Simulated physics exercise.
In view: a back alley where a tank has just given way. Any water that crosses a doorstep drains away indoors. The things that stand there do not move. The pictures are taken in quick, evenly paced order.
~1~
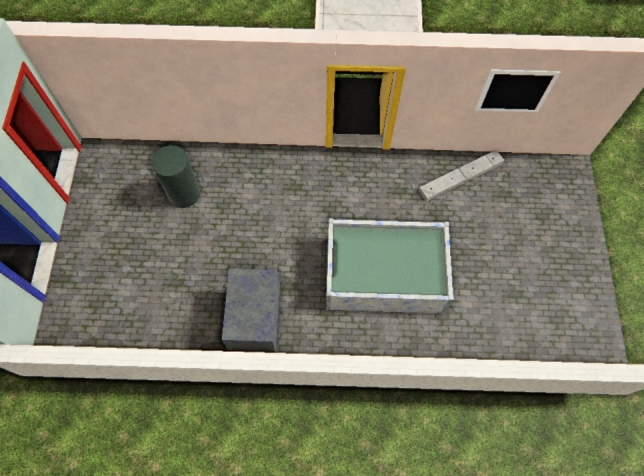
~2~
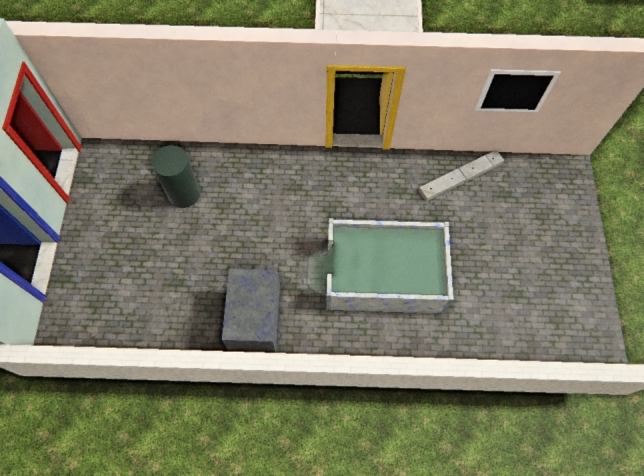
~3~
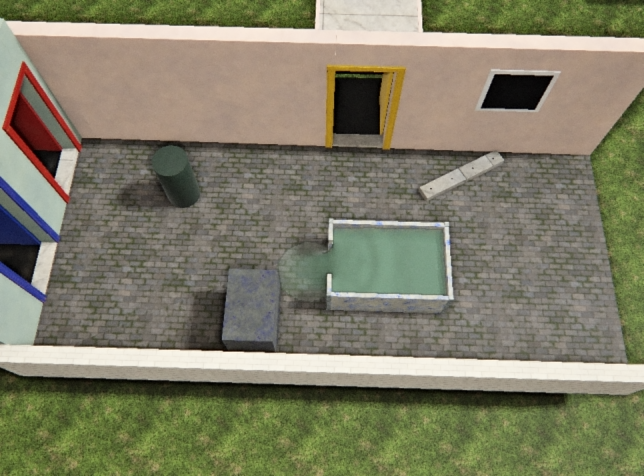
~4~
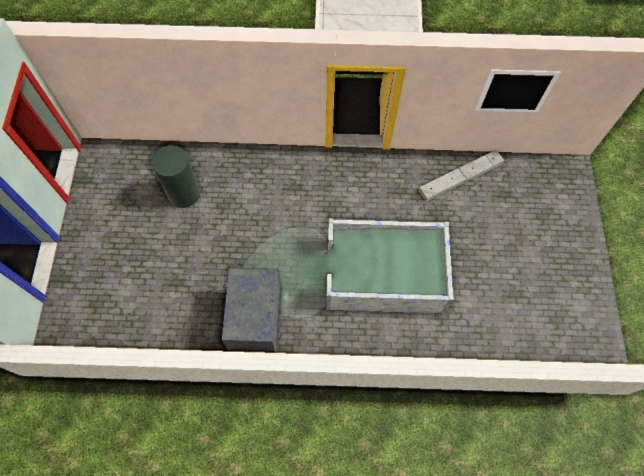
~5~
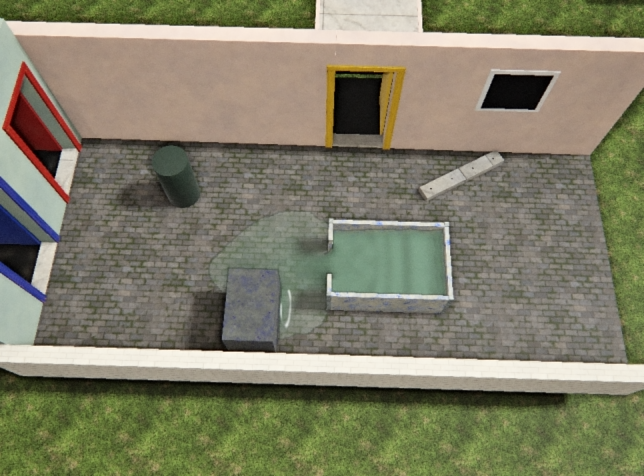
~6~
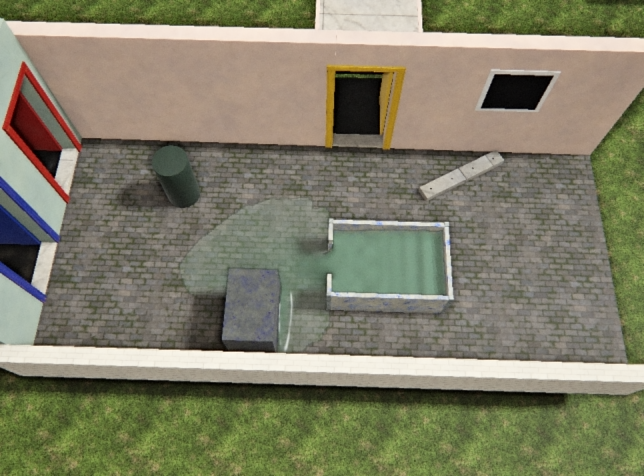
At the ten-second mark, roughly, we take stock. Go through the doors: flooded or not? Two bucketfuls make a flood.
As I see it, red door: Does not overshoot. Blue door: Overshoots. Yellow door: Does not overshoot.
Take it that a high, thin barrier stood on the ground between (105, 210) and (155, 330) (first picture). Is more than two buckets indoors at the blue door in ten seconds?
In that case the blue one stays short.
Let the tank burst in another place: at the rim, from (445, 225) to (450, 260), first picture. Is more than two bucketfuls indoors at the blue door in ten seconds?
Well, it turns out the blue door comes up short.
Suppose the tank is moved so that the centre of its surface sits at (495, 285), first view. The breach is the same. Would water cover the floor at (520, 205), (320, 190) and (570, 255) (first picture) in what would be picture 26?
The three spots read left dry, swamped, left dry.
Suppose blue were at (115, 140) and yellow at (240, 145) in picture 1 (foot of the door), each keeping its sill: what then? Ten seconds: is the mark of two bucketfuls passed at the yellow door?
Yellow door: It stays within it.
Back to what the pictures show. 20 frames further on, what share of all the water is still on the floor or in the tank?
About 96 per cent.
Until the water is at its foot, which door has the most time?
Answer: The door marked yellow.
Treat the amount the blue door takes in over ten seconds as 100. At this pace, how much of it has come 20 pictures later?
It works out at roughly 60 percent of the ten-second total.
A moment on, water covers 25 % of the floor; the red door not reached, the blue door not reached, the yellow door not reached.
Next, water covers 40 % of the floor; the red door not reached, the blue door under two buckets in, the yellow door not reached.
Then, water covers 50 % of the floor; the red door wet at the sill, nothing in, the blue door over two buckets in, the yellow door not reached.
Later, water covers 60 % of the floor; the red door under two buckets in, the blue door over two buckets in, the yellow door wet at the sill, nothing in.
In the end, water covers 70 % of the floor; the red door under two buckets in, the blue door over two buckets in, the yellow door wet at the sill, nothing in.
